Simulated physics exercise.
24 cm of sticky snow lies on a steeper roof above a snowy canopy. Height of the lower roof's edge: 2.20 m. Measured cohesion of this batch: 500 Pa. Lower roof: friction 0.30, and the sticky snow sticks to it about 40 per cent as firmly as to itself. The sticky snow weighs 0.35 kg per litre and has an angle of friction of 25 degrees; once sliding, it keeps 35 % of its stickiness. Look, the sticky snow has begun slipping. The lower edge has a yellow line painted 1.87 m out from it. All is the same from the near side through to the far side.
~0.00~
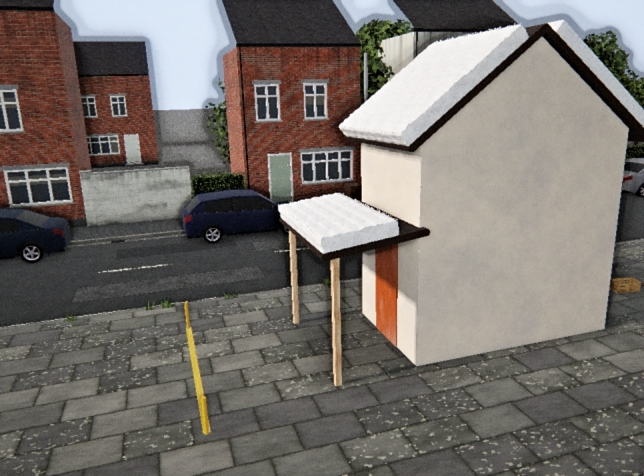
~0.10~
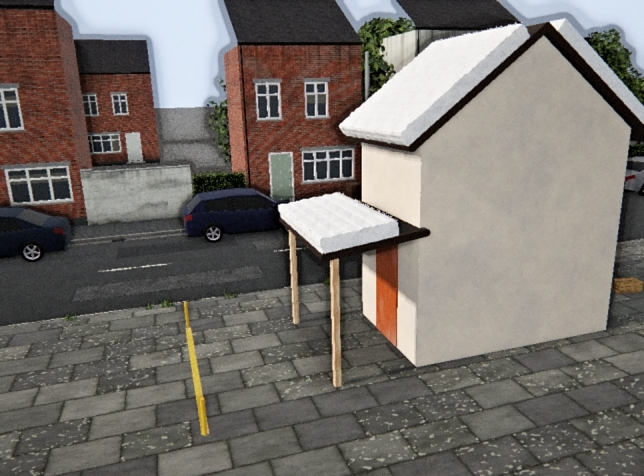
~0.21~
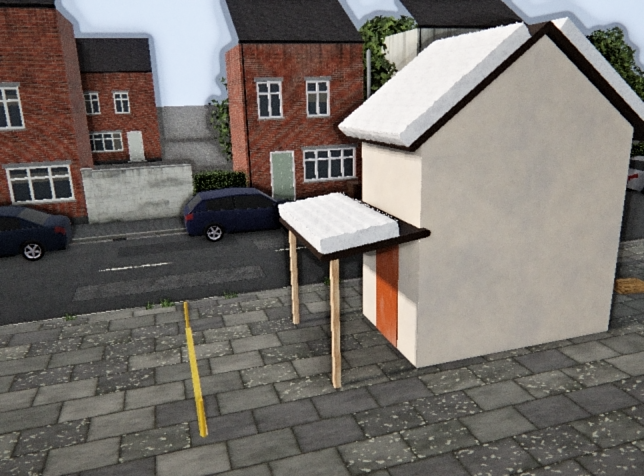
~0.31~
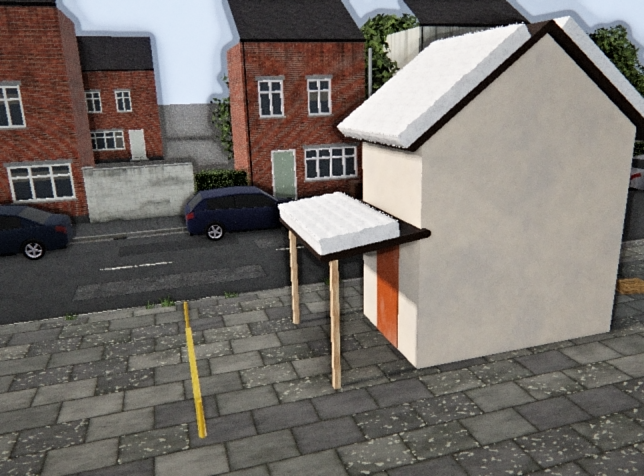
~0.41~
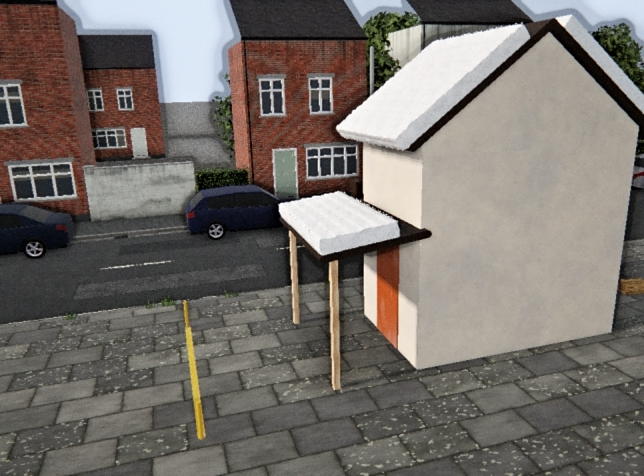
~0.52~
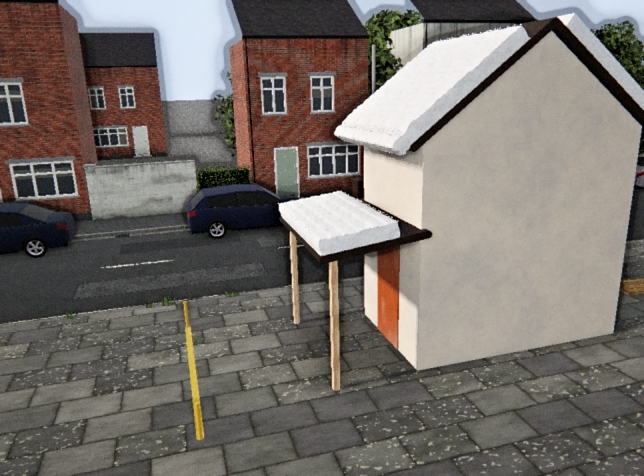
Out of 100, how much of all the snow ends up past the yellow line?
About 15 %.
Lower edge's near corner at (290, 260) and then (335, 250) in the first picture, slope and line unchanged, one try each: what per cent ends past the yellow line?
Close to 3 % on the first try, close to 20 % on the next.
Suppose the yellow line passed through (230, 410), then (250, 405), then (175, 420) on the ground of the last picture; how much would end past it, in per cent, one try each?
I'd guess near 25 %, then near 35 %, and near 10 % on the last try.
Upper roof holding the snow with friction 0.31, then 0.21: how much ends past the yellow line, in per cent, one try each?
I'd say 30 %, followed by 40 %.
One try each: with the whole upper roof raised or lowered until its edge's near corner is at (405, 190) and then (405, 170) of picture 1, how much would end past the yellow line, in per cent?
The first try gives about 0 % and the second about 2 %.
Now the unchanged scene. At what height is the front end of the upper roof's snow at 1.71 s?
Somewhere around 2.6 metres, I'd say.
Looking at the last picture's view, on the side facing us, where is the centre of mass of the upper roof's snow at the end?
Near face, approx. (272, 342).
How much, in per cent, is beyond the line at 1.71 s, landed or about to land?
I'd say near 0 in a hundred.
By 1.06 s, none is below the lower edge and 0 % is past the line.
By 1.71 s, none is below the lower edge and 0 % is past the line.
By 2.35 s, 15 % is below the lower edge and 0 % is past the line.
By 3.00 s, 58 % is below the lower edge and 9 % is past the line.
By 3.80 s, at the end, 58 % is below the lower edge and 15 % is past the line.
